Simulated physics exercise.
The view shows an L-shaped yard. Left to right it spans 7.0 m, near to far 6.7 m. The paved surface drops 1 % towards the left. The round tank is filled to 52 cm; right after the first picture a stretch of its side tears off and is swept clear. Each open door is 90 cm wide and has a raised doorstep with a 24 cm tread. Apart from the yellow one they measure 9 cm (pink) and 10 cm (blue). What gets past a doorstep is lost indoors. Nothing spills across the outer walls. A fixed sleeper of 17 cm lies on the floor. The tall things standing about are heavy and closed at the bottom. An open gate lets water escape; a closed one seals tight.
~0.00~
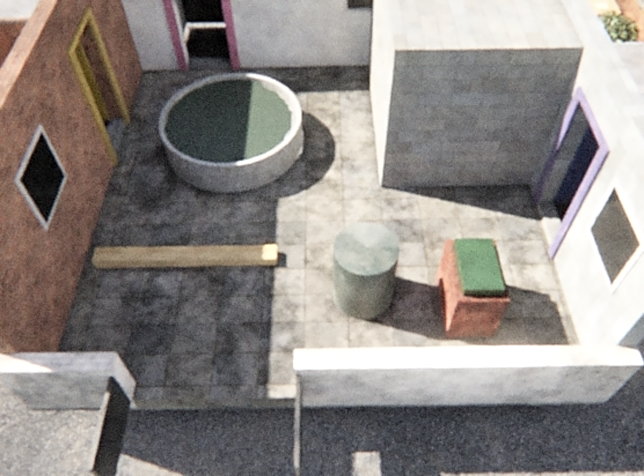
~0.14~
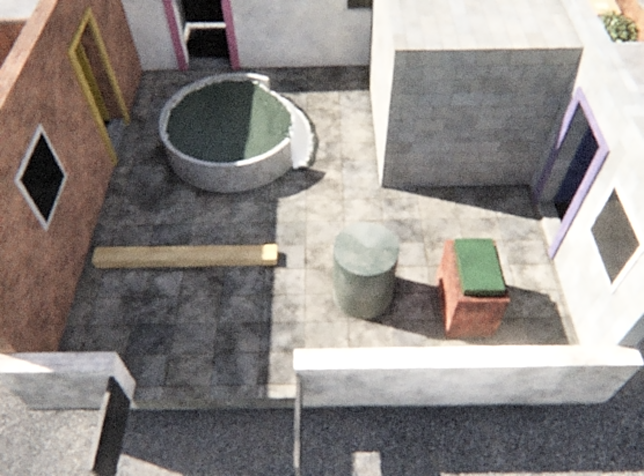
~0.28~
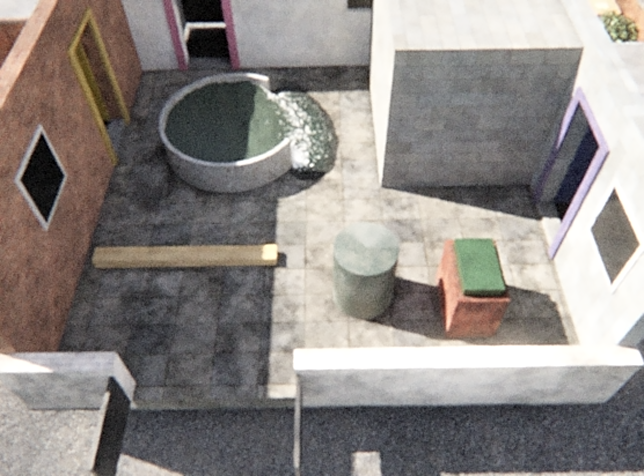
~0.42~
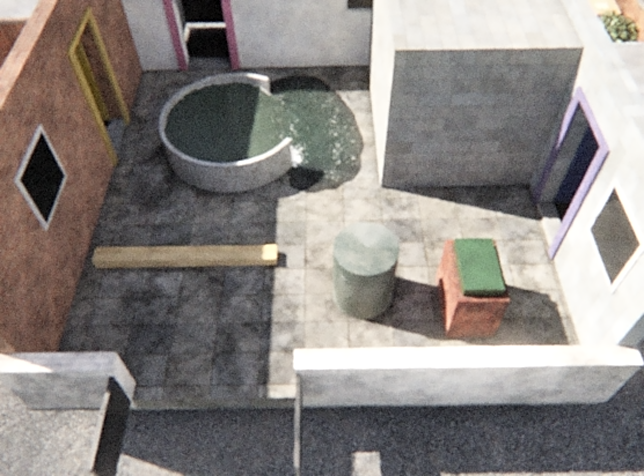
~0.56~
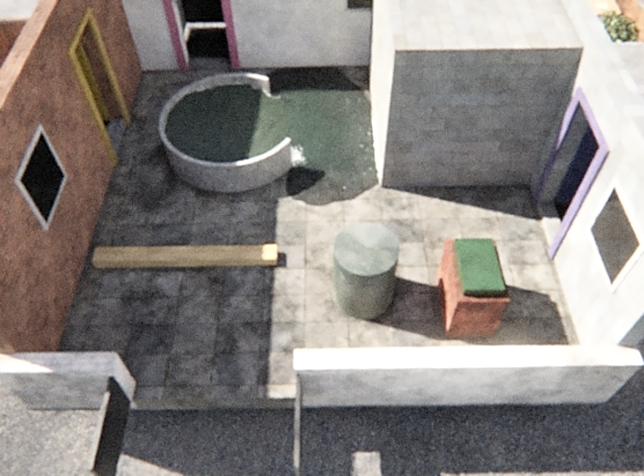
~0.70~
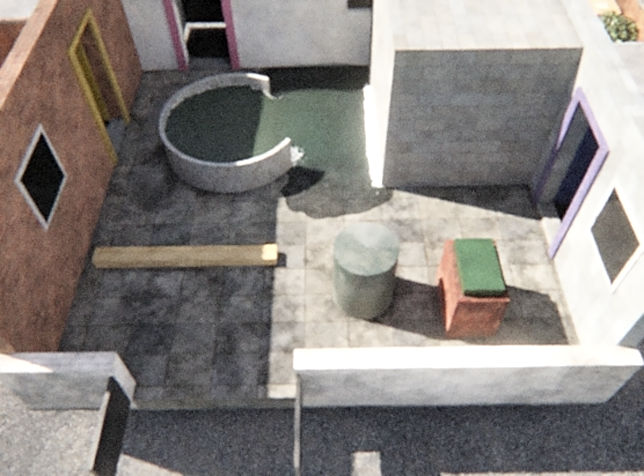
In a paved yard, the round tank's right side breaks open and water spreads across the floor.
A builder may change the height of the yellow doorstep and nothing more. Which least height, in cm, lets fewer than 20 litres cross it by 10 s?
At least 5.5 cm or so.
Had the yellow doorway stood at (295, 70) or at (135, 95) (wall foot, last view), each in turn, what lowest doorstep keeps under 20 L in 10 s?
About 14.5 and 20 cm.
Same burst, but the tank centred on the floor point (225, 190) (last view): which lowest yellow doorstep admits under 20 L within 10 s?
About 7.5 cm.
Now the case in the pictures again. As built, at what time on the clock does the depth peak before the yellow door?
Near 7.5 s.
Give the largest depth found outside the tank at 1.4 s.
About 37 cm.
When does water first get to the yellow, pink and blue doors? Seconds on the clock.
Yellow 3.6 s, pink 2.0 s, blue 4.5 s.
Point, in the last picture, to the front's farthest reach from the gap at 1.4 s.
Near (431, 243).
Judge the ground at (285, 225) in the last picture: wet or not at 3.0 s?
It is under water.
After 1.4 s water covers 20 % of the floor, deepest (37 cm) near (368, 77); it has not reached the yellow door.
After 3.0 s water covers 40 % of the floor, deepest (28 cm) near (367, 71); it has not reached the yellow door.
After 10.0 s water covers 95 % of the floor, deepest (12 cm) near (113, 249); 7 cm at the yellow door, 0 litres in over its 17 cm doorstep.
At the yellow door as built, the water arrived by 3.7 s and peaked near 10 cm at 7.4 s.
With a doorstep of 5 cm, 27 litres would have come in within the 10 s; with 6.5 cm, 12 litres. So under 20 litres takes about 5.5 cm.
